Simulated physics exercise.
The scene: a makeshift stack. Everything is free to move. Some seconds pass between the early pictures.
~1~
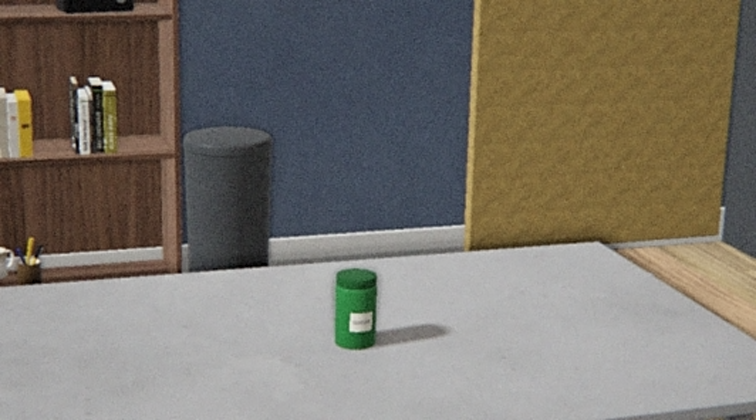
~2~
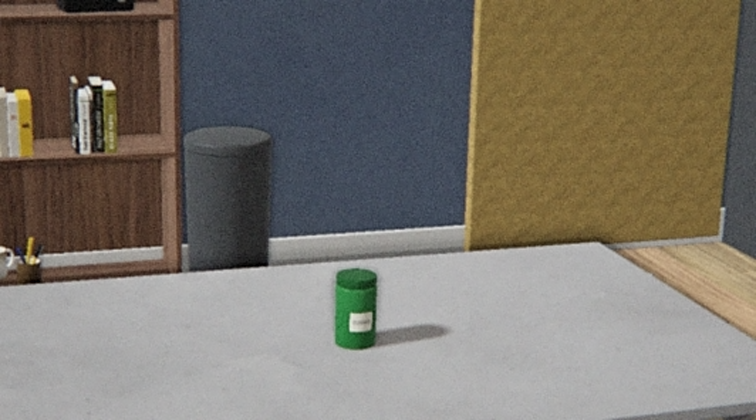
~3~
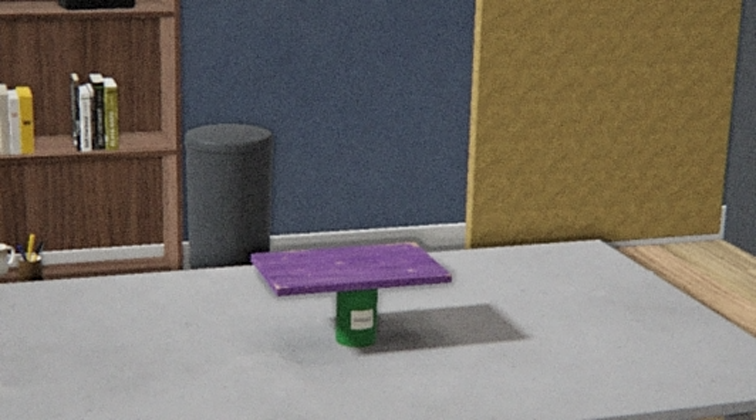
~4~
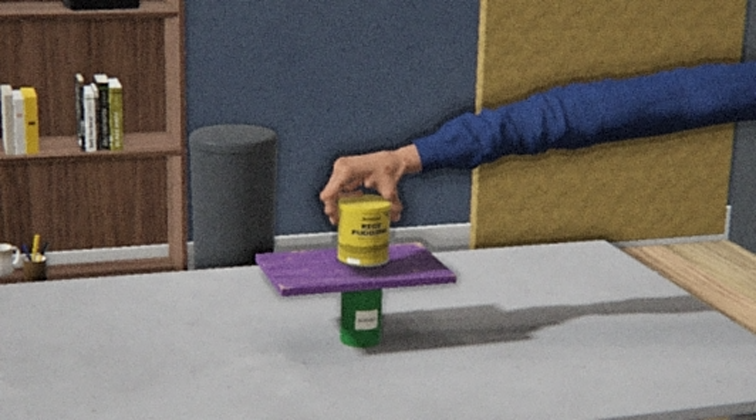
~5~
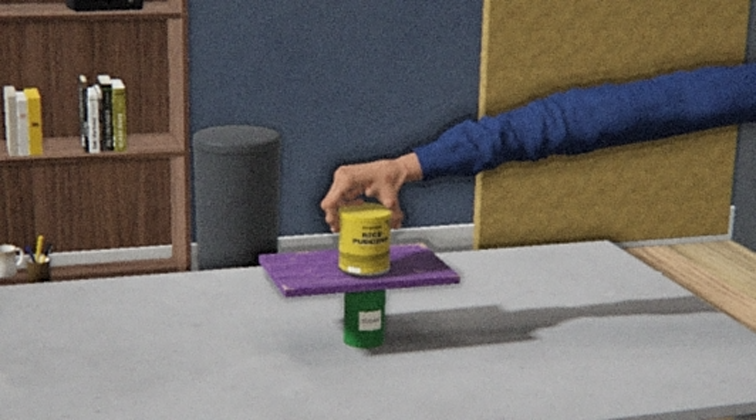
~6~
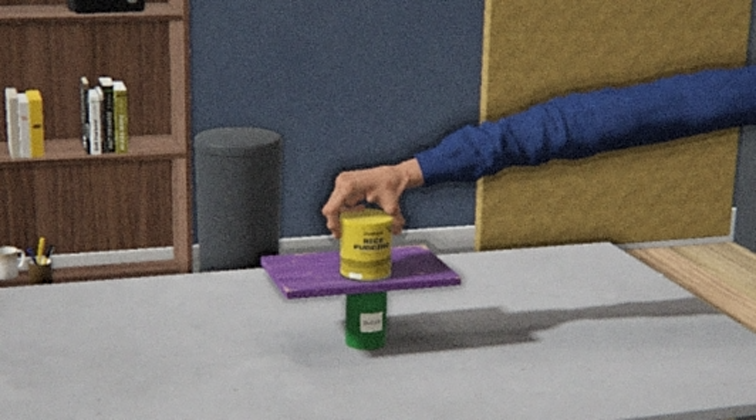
The clip shows a green jar on a grey table, then a purple board resting across its top; a hand in a blue sleeve holds a yellow tin above the board and lowers it slightly onto the surface.
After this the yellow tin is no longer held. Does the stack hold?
The stack keeps its balance.
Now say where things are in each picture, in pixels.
In the first picture, the last thing is not in view yet; green jar (356, 309).
In the second picture, the last thing is not in view yet; green jar (356, 309).
In the third picture, the last thing is not in view yet; green jar (357, 306).
The fourth picture shows still above its spot; yellow tin (364, 231); green jar (361, 307).
The fifth picture shows still above its spot; yellow tin (365, 239); green jar (365, 307).
The sixth picture shows in place under the hand; yellow tin (366, 245); green jar (366, 309).
Then, 0.80 s past the last view, nothing moves.
Then, 1.70 s past the last view, yellow tin resting near (367, 246).
Finally, all 3 still in place. Final places as the last picture's camera would see them, yellow tin near (366, 246). The stack holds.
